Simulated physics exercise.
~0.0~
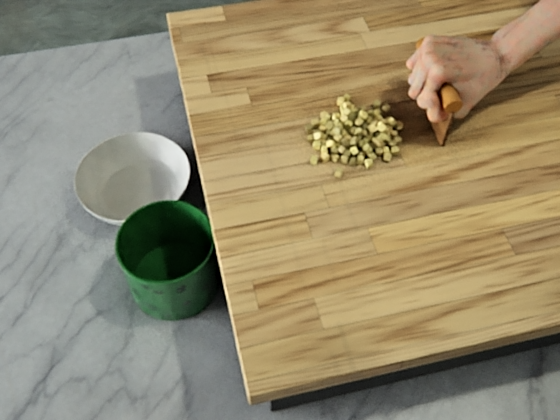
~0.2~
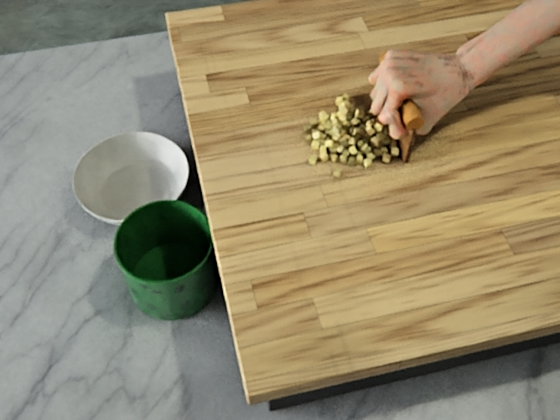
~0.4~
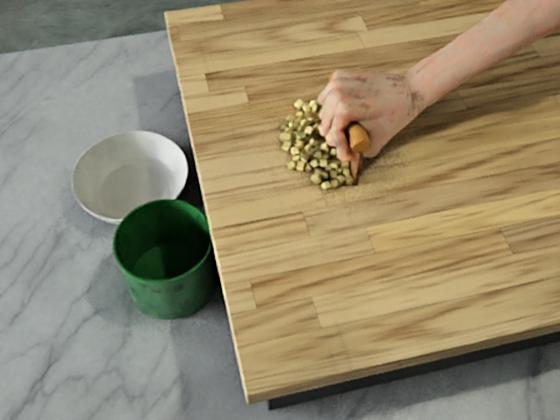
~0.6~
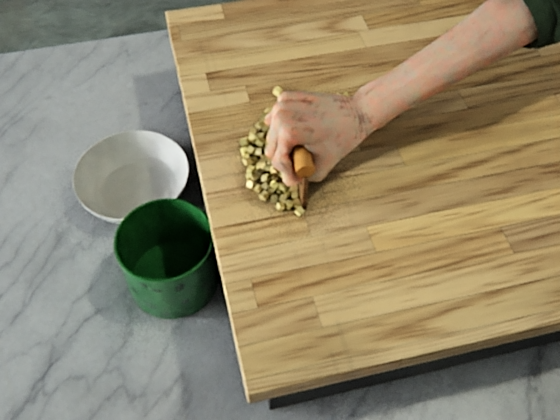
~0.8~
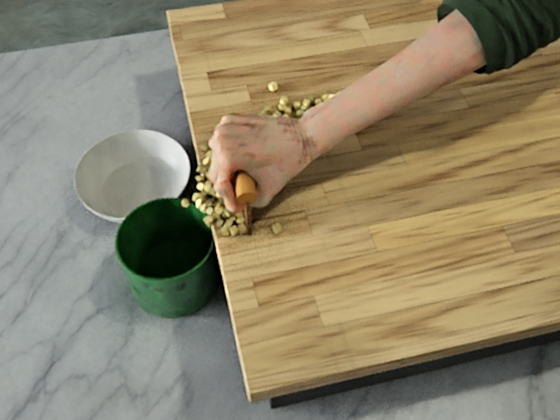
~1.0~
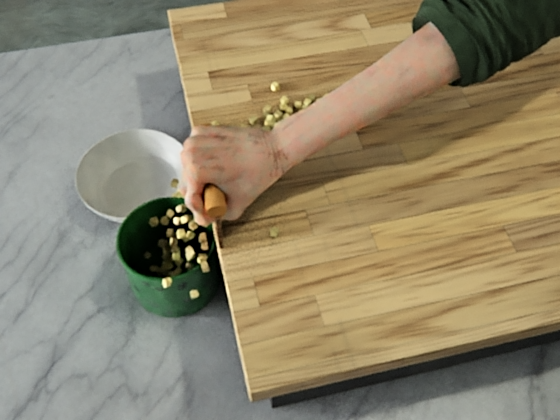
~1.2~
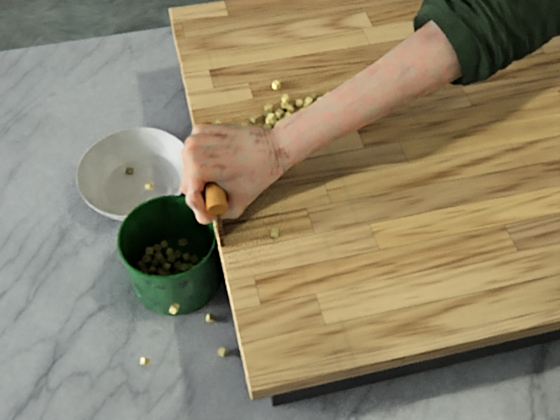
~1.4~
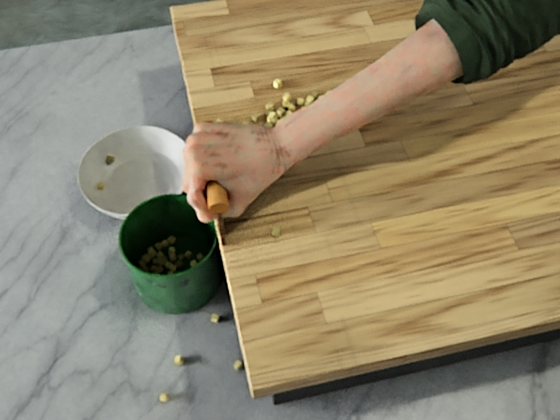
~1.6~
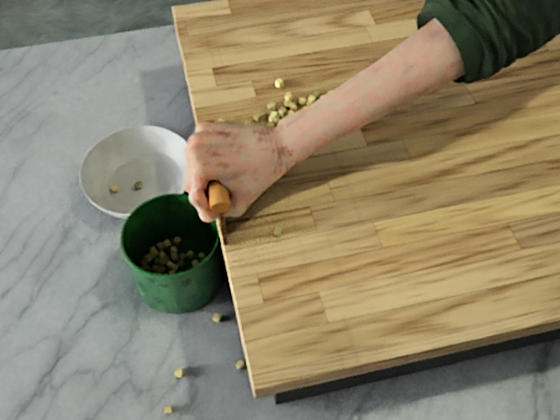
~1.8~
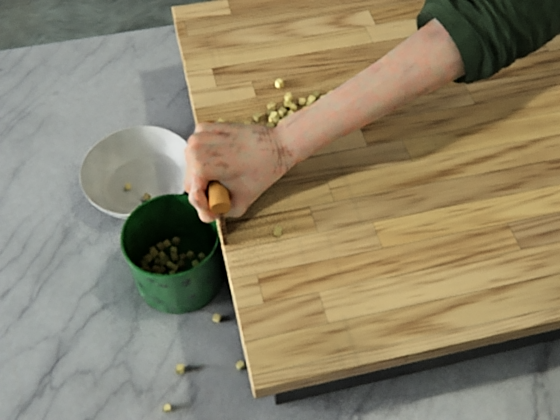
A hand gripping a wooden-handled scraper pushed a pile of small potato cubes leftward across a wooden board and over its edge. Many dropped into the green pot, a few landed in the white bowl or on the marble counter, and some stayed on the board.
